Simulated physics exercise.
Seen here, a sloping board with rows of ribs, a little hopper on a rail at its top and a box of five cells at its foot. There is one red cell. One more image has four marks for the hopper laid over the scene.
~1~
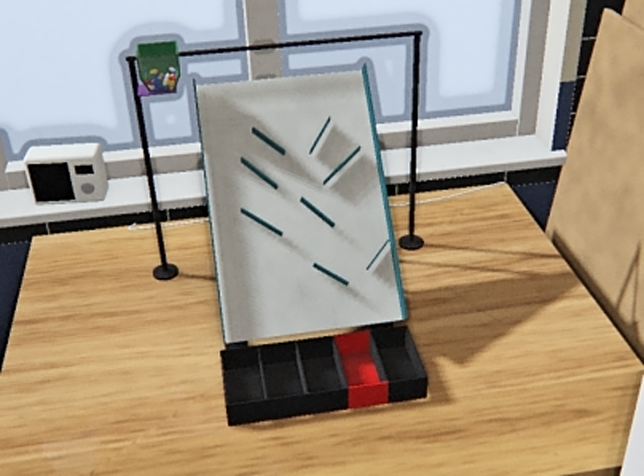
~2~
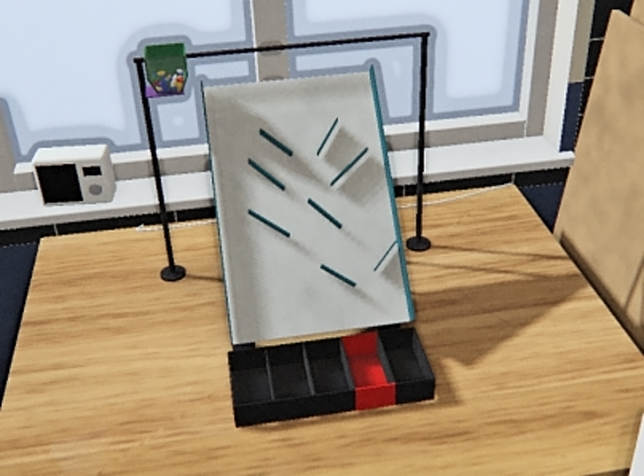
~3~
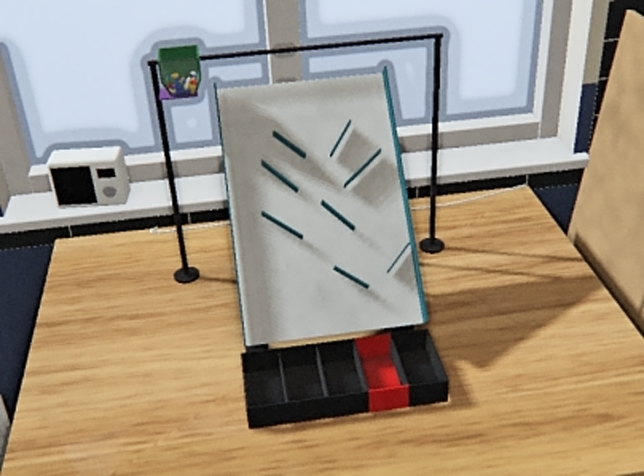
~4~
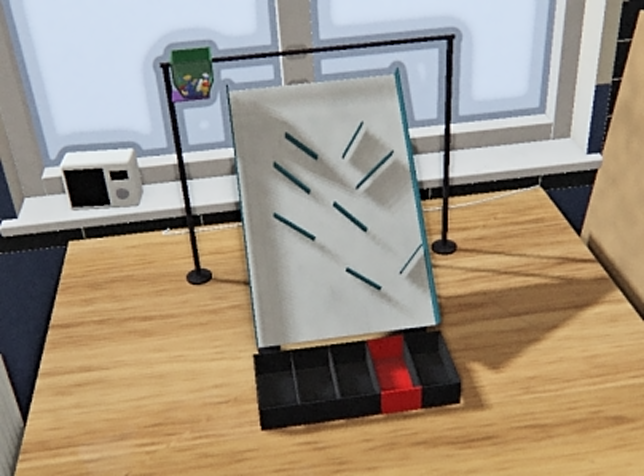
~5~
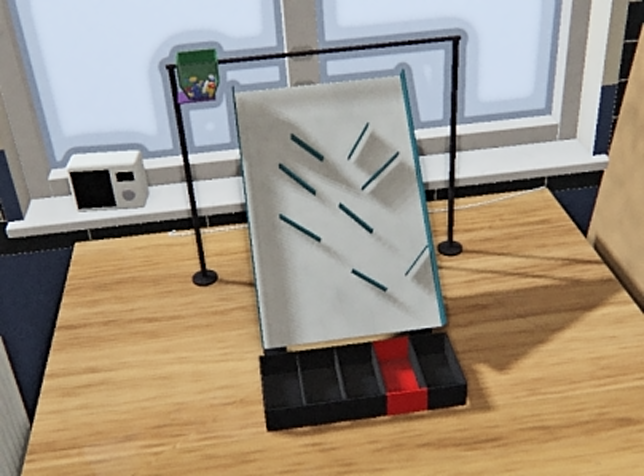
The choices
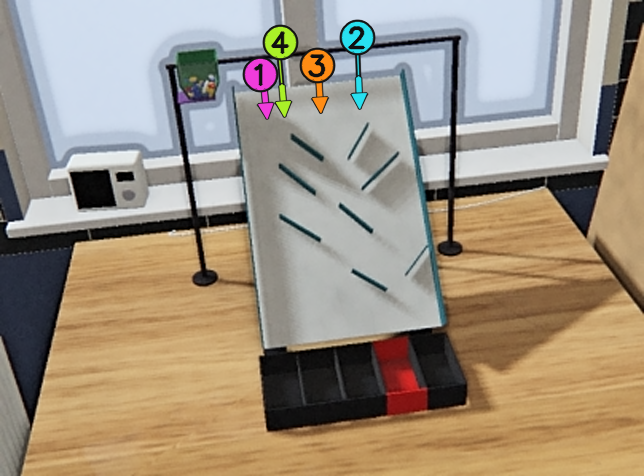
A sloping ribbed board standing still above five cells, one red, as the view shifts and the whole setup drifts slightly right.
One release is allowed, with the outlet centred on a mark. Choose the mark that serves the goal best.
3.
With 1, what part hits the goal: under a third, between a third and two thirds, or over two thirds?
Mark 1 gives under a third.
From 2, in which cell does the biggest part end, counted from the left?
The third from the left.
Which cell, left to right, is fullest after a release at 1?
It is the first one.
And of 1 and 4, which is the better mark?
That would be 4.
On the marked copy, mark 1 meets the board at (266, 113); mark 2 meets the board at (359, 103); mark 3 meets the board at (320, 107); mark 4 meets the board at (284, 111).
For mark 1, a small part in the red cell, most in other cells, a stray few held on the board, a stray few outside the box.
For mark 2, about a quarter in the red cell, most in other cells.
For mark 3, about two thirds in the red cell, about a third in other cells.
For mark 4, about a third in the red cell, about two thirds in other cells, a stray few outside the box.
